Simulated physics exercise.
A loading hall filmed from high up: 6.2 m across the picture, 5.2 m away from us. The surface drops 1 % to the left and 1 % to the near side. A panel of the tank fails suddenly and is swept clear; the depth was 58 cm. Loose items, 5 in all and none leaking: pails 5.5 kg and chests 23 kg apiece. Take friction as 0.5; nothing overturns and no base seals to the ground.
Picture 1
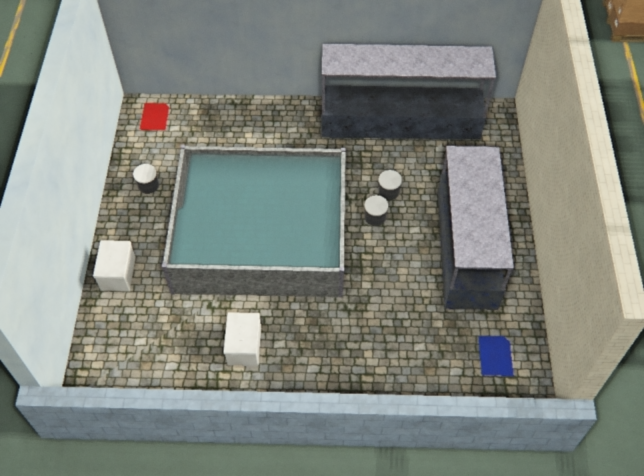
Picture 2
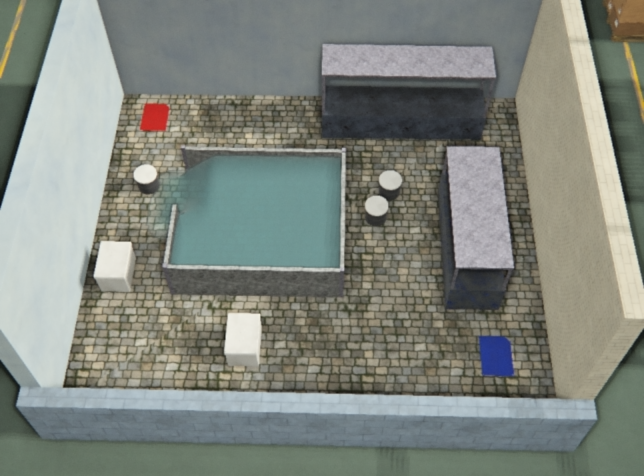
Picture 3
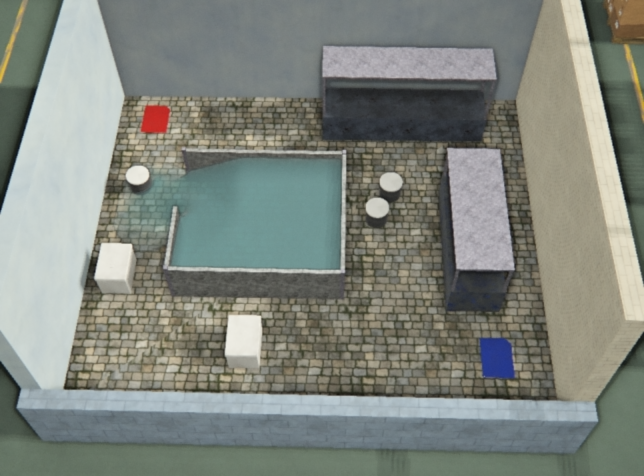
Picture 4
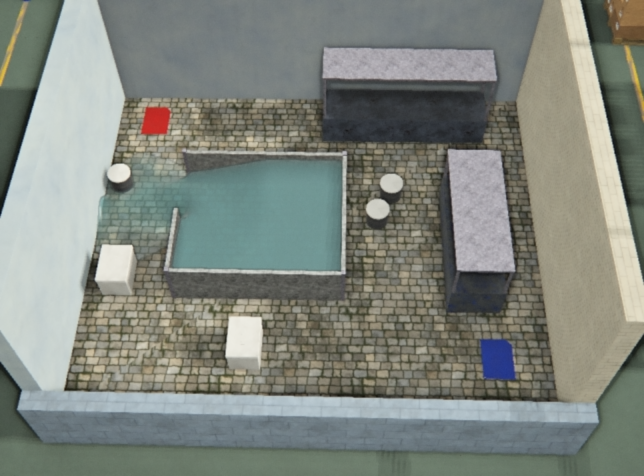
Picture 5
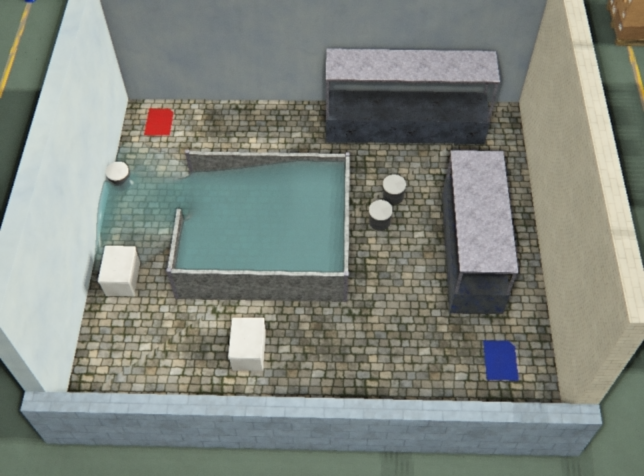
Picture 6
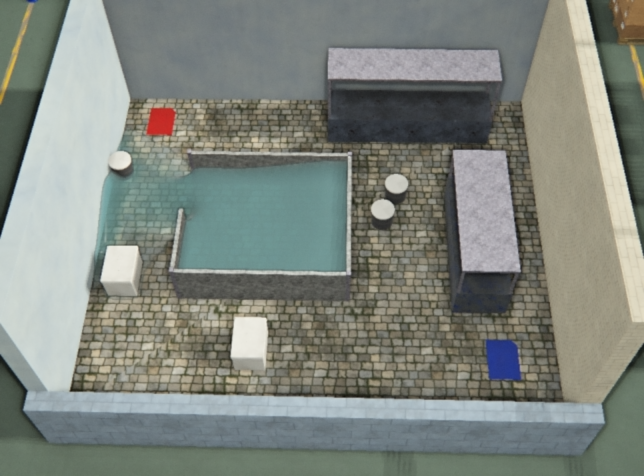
A walled yard with a cobbled floor inside a hall is seen from high above, the view shifting very slightly. A stone-rimmed tank of teal water stands among three pale-topped pails, two white chests, two dark counters, a red patch at back left and a blue one at front right. The tank's left side opens, water spreads to the left wall, and the nearest pail slides left, then shifts slightly backward.
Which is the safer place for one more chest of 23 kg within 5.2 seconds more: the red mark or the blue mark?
Put it on blue.
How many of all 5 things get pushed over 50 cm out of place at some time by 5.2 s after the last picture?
I count 2.
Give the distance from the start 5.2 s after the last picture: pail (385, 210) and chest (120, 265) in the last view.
In that order: 0 cm, 140 cm.
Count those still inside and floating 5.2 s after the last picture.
0 of them.
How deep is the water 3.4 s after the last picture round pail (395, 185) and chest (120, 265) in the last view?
Roughly 4 and 7 cm.
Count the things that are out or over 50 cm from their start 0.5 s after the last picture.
By then 1.
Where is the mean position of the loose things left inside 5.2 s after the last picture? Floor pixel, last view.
At about (348, 253).
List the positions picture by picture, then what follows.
A pail at (145, 173), on the bottom; a pail at (377, 205), on the bottom; the red patch at (155, 116); the blue patch at (496, 356); 4.2 m2 under water; 0 of 5 have shifted, in the first picture.
A pail at (145, 173) rests on the ground; a pail at (377, 205) rests on the ground; the red patch at (155, 117); the blue patch at (496, 356); water covers 4.7 m2; 0 of 5 have shifted, in the second picture.
A pail at (138, 174) rests on the ground, 12 cm from its start; a pail at (378, 207), on the bottom; the red patch at (156, 119); the blue patch at (497, 358); water covers 5.3 m2; 1 of 5 have shifted, in the third picture.
A pail at (119, 172), on the bottom, 42 cm from its start; a pail at (378, 208), on the bottom; the red patch at (156, 121); the blue patch at (498, 359); water covers 5.9 m2; 1 of 5 have shifted, in the fourth picture.
A pail at (117, 170), on the bottom, 51 cm from its start; a pail at (381, 209), on the bottom; the red patch at (159, 122); the blue patch at (501, 360); 6.3 m2 under water; 1 of 5 have shifted, in the fifth picture.
A pail at (119, 160) floats, 55 cm from its start; a pail at (383, 209), on the bottom; the red patch at (162, 121); the blue patch at (503, 359); water covers 6.5 m2; 1 of 5 have shifted, in the sixth picture.
Then, 0.5 s after the last picture on red it would be 1 cm off in 4 cm of water; on blue it would be 0 cm off in 0 cm of water.
Then, 2.0 s after the last picture on red it would be 177 cm off in 5 cm of water; on blue it would be 0 cm off in 0 cm of water.
Then, 3.4 s after the last picture on red it would be 252 cm off in 16 cm of water; on blue it would be 0 cm off in 0 cm of water.
Then, 5.2 s after the last picture on red it would be 367 cm off in 5 cm of water; on blue it would be 0 cm off in 4 cm of water.
